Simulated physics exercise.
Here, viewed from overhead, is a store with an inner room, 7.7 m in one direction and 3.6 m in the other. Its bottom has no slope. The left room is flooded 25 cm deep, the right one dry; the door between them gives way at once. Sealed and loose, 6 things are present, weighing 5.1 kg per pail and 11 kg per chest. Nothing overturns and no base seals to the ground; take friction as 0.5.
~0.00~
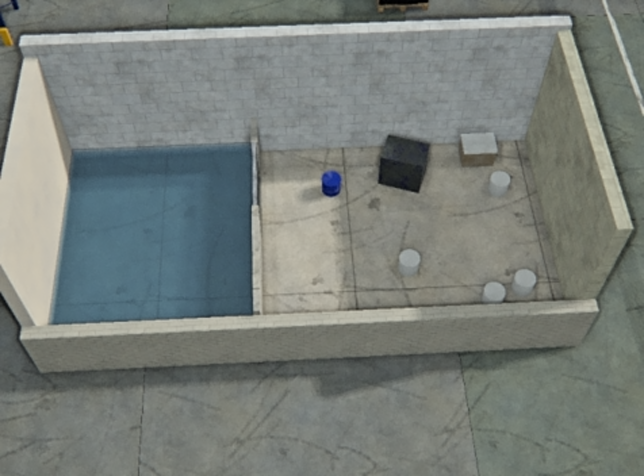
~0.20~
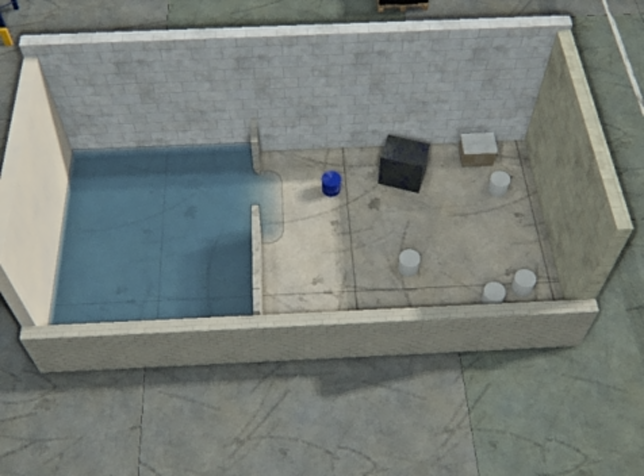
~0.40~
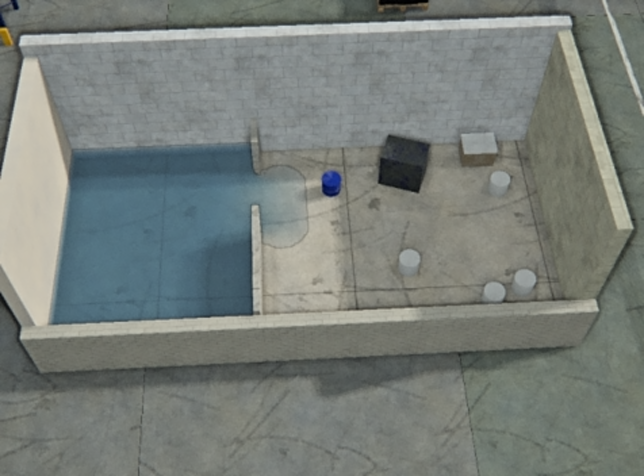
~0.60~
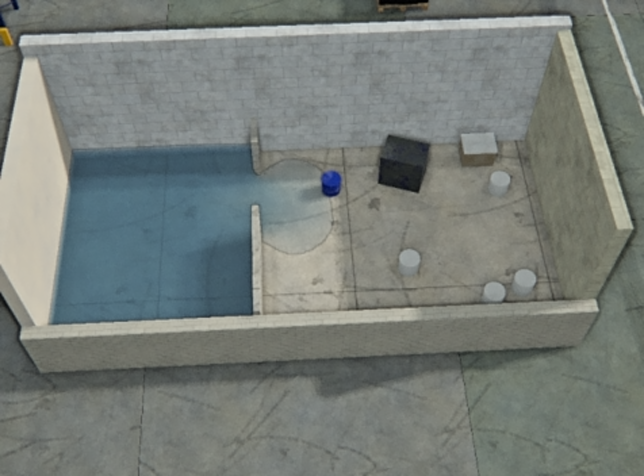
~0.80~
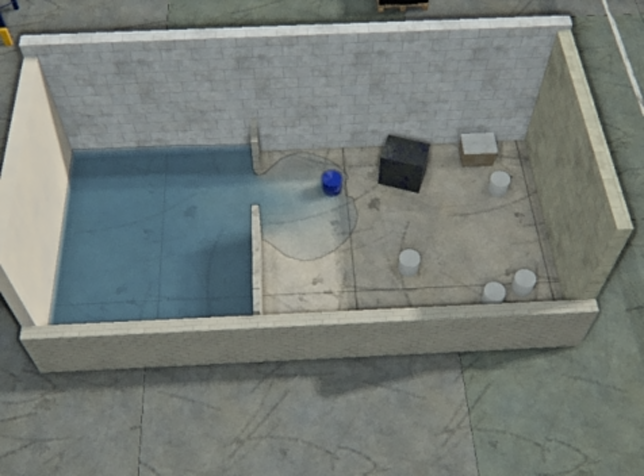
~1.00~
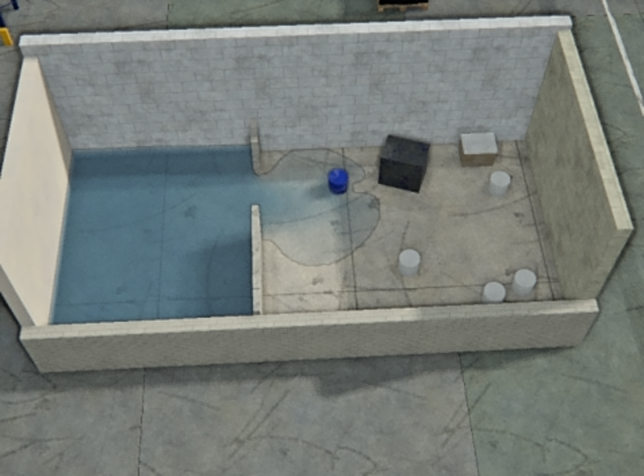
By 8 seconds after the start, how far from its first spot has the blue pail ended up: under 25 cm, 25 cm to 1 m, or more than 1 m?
It wanders off.
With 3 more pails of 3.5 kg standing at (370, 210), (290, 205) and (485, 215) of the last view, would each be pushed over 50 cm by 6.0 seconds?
Beyond, beyond, beyond.
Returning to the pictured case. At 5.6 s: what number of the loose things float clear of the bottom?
Count: 5.
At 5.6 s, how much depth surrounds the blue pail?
Near 7 cm deep.
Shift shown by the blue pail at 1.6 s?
It is about 60 cm out of place by then.
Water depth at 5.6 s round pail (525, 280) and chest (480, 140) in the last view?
First about 12 cm, second about 10 cm.
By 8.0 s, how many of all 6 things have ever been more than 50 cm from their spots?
All told, that gives 5.
After 1.6 s the blue pail is near (368, 169), 0.6 m from its start, aground; 0 afloat.
After 3.6 s the blue pail is near (423, 145), 1.7 m from its start, aground; 0 afloat.
After 5.6 s the blue pail is near (485, 167), 2.5 m from its start, afloat; 5 afloat.
After 8.0 s the blue pail is near (443, 206), 1.9 m from its start, afloat; 6 afloat.
